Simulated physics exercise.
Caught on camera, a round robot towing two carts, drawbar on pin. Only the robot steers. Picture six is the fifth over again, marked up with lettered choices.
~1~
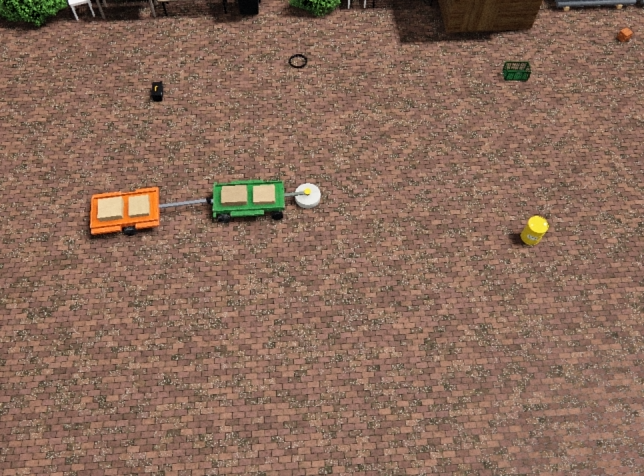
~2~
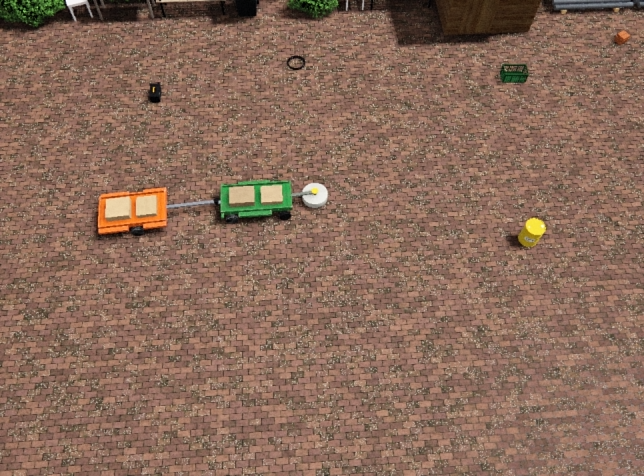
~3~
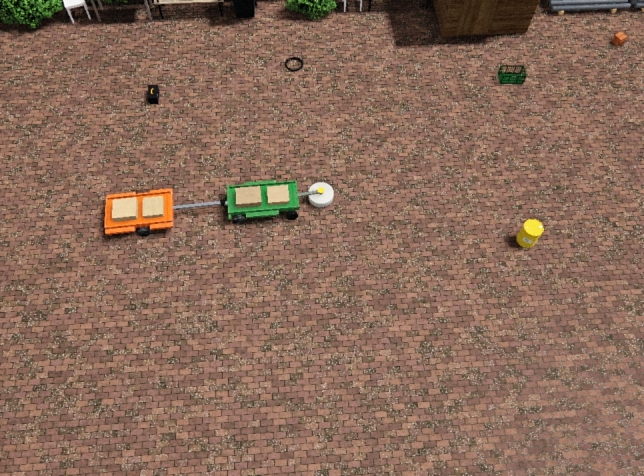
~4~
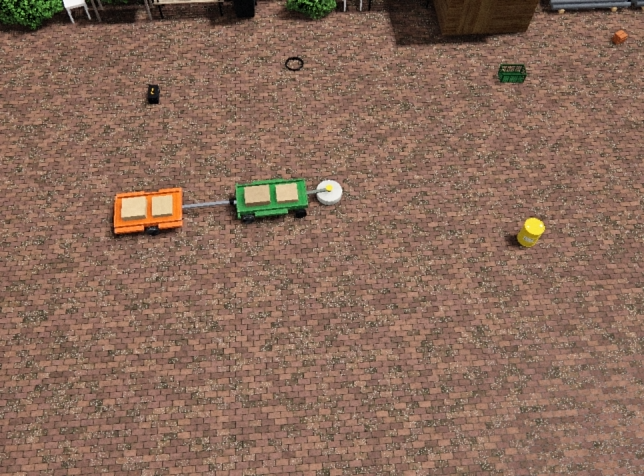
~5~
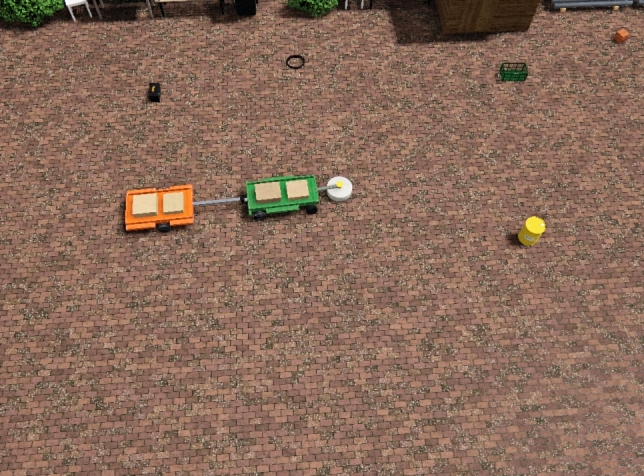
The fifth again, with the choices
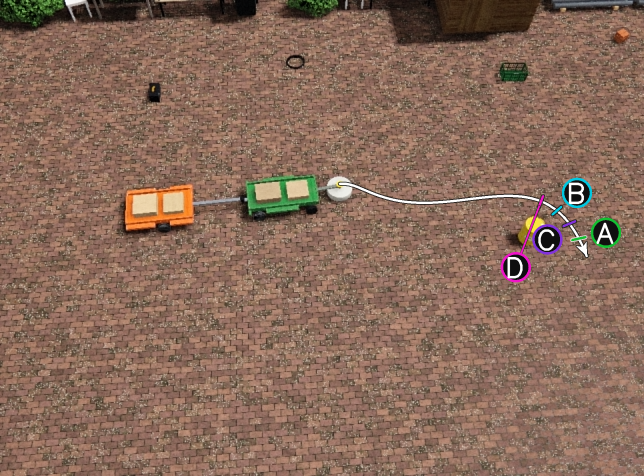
A wide courtyard of reddish-brown brick paving is seen from high above, looking down at an angle, with greenery, pale chairs and a brown wooden structure along the top edge. A round white robot is coupled by bars to a green cart and an orange cart behind it, with a yellow keg standing to the right. The robot tows both carts slowly rightward in a line, while the view shifts very slightly.
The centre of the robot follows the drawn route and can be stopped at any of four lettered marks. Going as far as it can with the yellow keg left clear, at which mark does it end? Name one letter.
The farthest safe stop is B.
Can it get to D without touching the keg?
For that mark, yes.
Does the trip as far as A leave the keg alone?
For that mark, no.
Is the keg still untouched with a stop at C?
For that mark, no.
On the marked copy, A at (579, 239); B at (557, 211); C at (569, 224); D at (541, 201); the route from (340, 184) via (475, 199) to (587, 256).
Taking B. A third of the way, robot (414, 206), last cart (235, 199).
Two thirds of the way, robot (490, 201), last cart (312, 197).
When it is over, robot (554, 214), last cart (377, 198); nothing has been touched.
As for the rest, A is too far, the keg has been hit; C is too far, the keg has been hit; D is safe but short.
